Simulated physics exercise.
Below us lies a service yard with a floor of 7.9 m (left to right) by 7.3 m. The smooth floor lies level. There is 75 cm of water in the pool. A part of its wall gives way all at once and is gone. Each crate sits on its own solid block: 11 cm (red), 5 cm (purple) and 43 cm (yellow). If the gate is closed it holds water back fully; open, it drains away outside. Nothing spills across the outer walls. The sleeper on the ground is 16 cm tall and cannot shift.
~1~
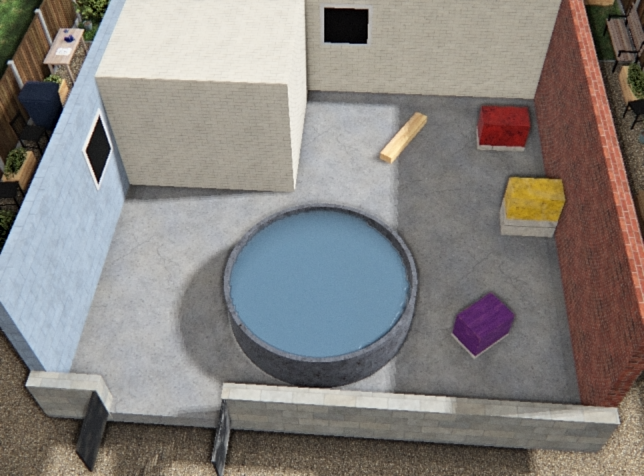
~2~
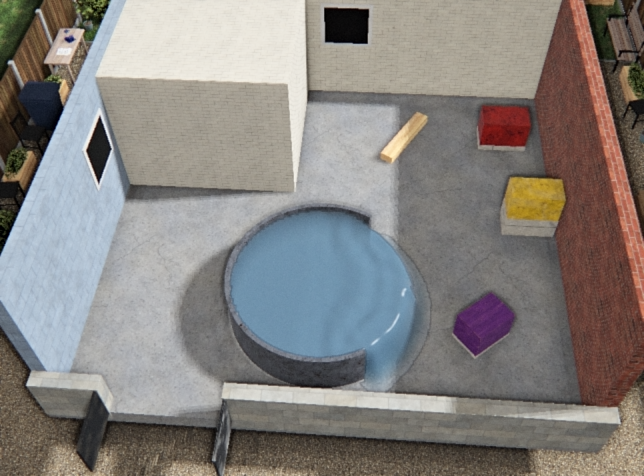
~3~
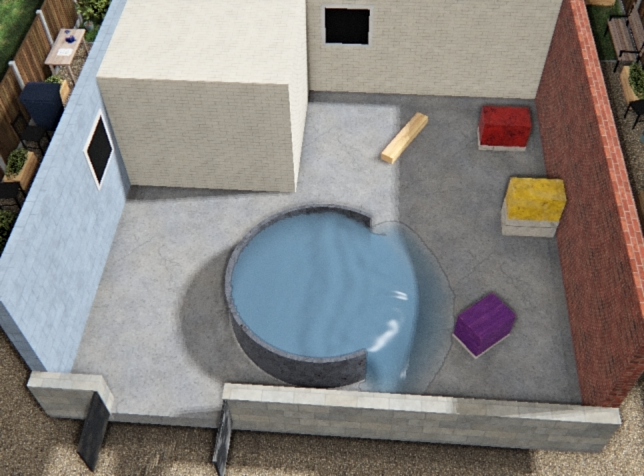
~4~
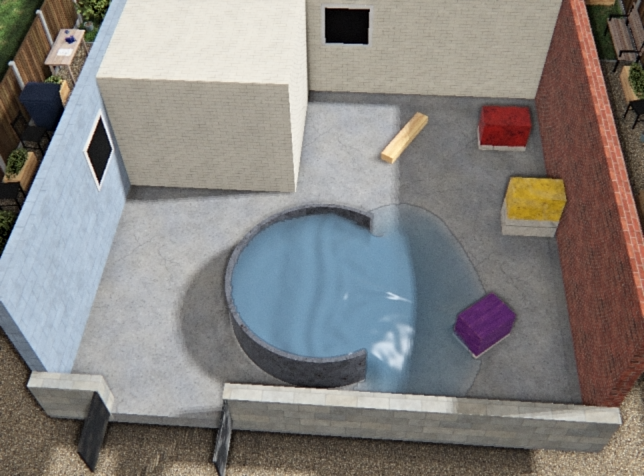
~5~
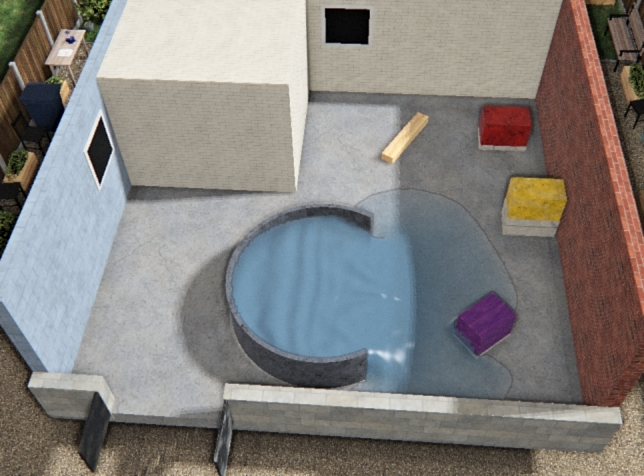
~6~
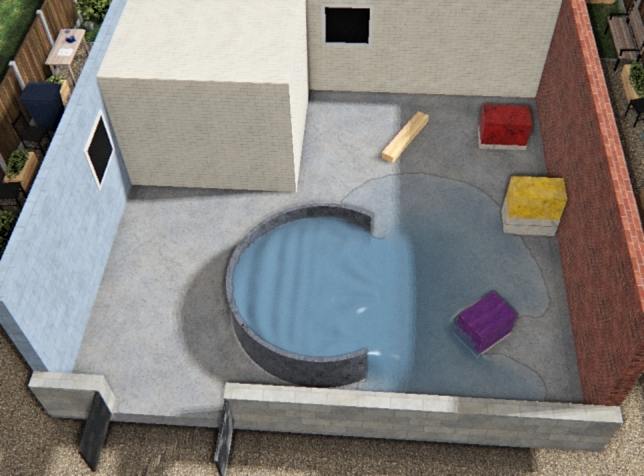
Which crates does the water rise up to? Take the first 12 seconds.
The red crate is soaked; the purple crate is wetted; the yellow crate is wetted.
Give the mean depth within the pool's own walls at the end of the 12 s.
Roughly 9 cm on average.
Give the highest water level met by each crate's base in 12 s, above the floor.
Peaks in cm: Red 29, purple 50, yellow 59.
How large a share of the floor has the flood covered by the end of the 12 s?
About 100 per cent.
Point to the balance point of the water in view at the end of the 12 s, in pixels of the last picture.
Around (382, 231).
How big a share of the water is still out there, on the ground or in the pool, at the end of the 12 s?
About 98 per cent.
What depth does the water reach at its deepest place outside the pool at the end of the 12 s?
About 20 cm.
A moment later water covers 40 % of the floor and is deepest (64 cm) near (578, 426); red plinth reached, purple plinth reached, yellow plinth reached.
Soon after water covers 45 % of the floor and is deepest (60 cm) near (522, 266); red plinth reached, purple plinth reached, yellow plinth reached.
Next water covers 50 % of the floor and is deepest (44 cm) near (507, 328); red plinth reached, purple plinth reached, yellow plinth reached.
Later on water covers 90 % of the floor and is deepest (27 cm) near (416, 96); red plinth reached, purple plinth reached, yellow plinth reached.
At the end water covers 100 % of the floor and is deepest (20 cm) near (534, 136); highest at the red plinth 29 cm, highest at the purple plinth 50 cm, highest at the yellow plinth 59 cm.
